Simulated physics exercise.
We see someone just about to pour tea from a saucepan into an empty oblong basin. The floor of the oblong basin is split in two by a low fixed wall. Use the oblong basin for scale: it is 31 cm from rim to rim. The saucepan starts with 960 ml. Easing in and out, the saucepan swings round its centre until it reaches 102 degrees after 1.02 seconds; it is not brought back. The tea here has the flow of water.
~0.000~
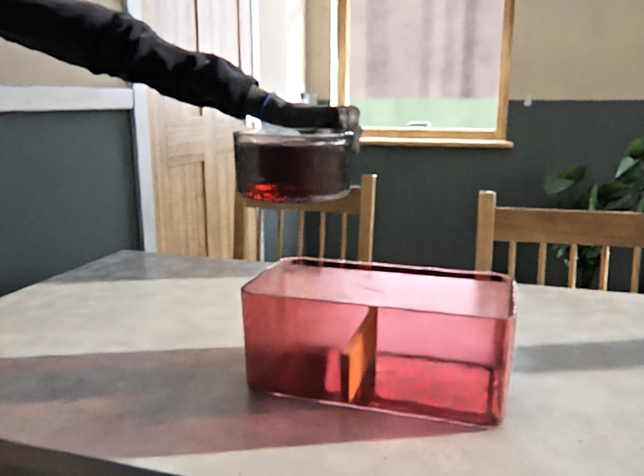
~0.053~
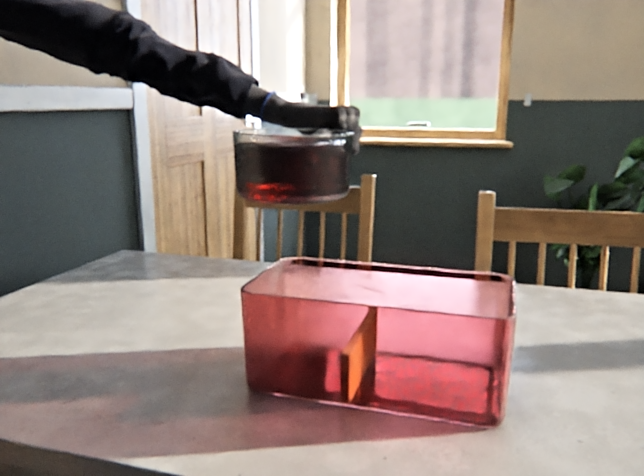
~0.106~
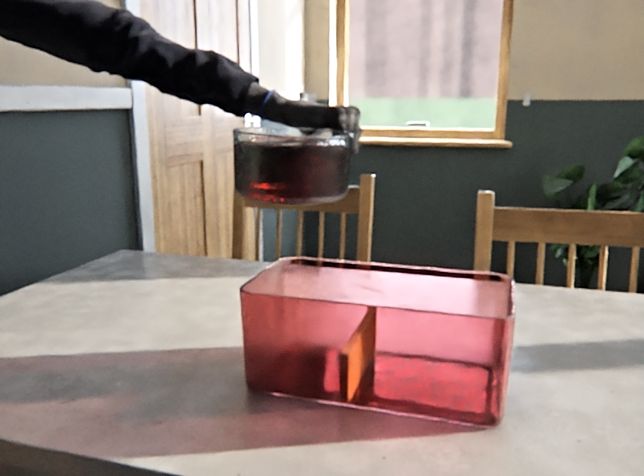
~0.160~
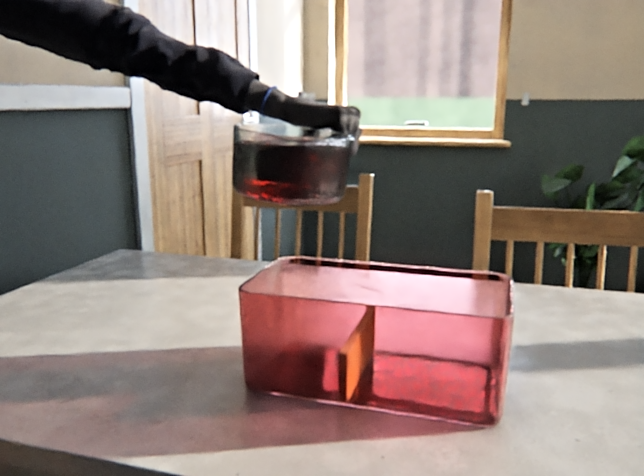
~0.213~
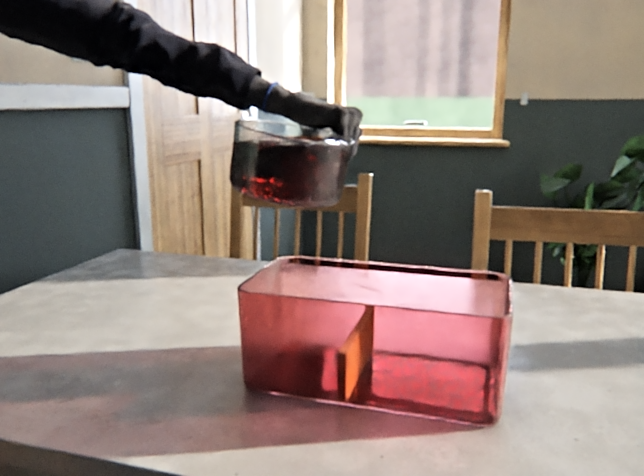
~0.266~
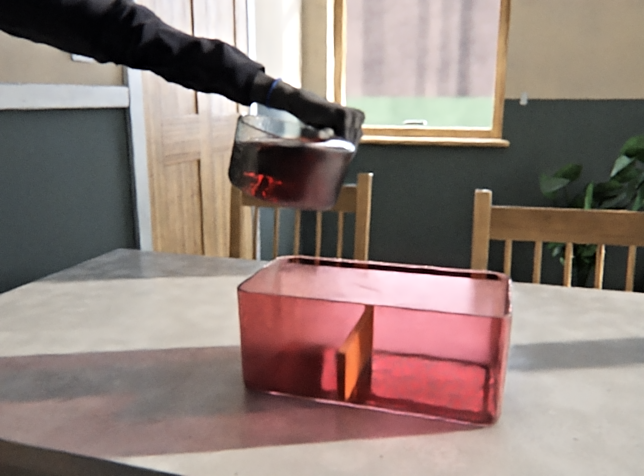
A dark-sleeved arm holding a glass pan of dark red tea above a divided pink basin, slowly tilting it to the right.
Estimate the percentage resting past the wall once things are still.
I would say roughly 91 percent.
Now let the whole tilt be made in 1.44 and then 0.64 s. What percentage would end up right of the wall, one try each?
Try 1: Approx. 90 %; try 2: Approx. 90 %.
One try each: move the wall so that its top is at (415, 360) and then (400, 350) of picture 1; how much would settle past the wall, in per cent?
45 then 60 %.
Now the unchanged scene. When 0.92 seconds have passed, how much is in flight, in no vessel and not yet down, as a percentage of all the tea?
Close to 10 %.
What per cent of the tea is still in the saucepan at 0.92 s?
I reckon near 10 per cent still sits there.
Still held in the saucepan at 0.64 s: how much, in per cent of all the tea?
Around 50 percent.
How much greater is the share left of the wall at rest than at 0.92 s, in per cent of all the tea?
6 %.
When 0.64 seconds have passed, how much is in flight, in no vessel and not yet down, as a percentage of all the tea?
I'd say close to 34 per cent.
By 0.64 s the tilt is 71° and 50 per cent is still to pour, 0 is left of the wall and 16 right of it.
By 0.92 s the tilt is 100° and 10 per cent is still to pour, 2 is left of the wall and 79 right of it.
By 1.21 s the tilt is 102° and 1 per cent is still to pour, 7 is left of the wall and 90 right of it.
By 1.52 s the tilt is 102° and 0 per cent is still to pour, 9 is left of the wall and 91 right of it.
At rest 9 per cent lies left of the wall, 91 right of it and 0 outside.
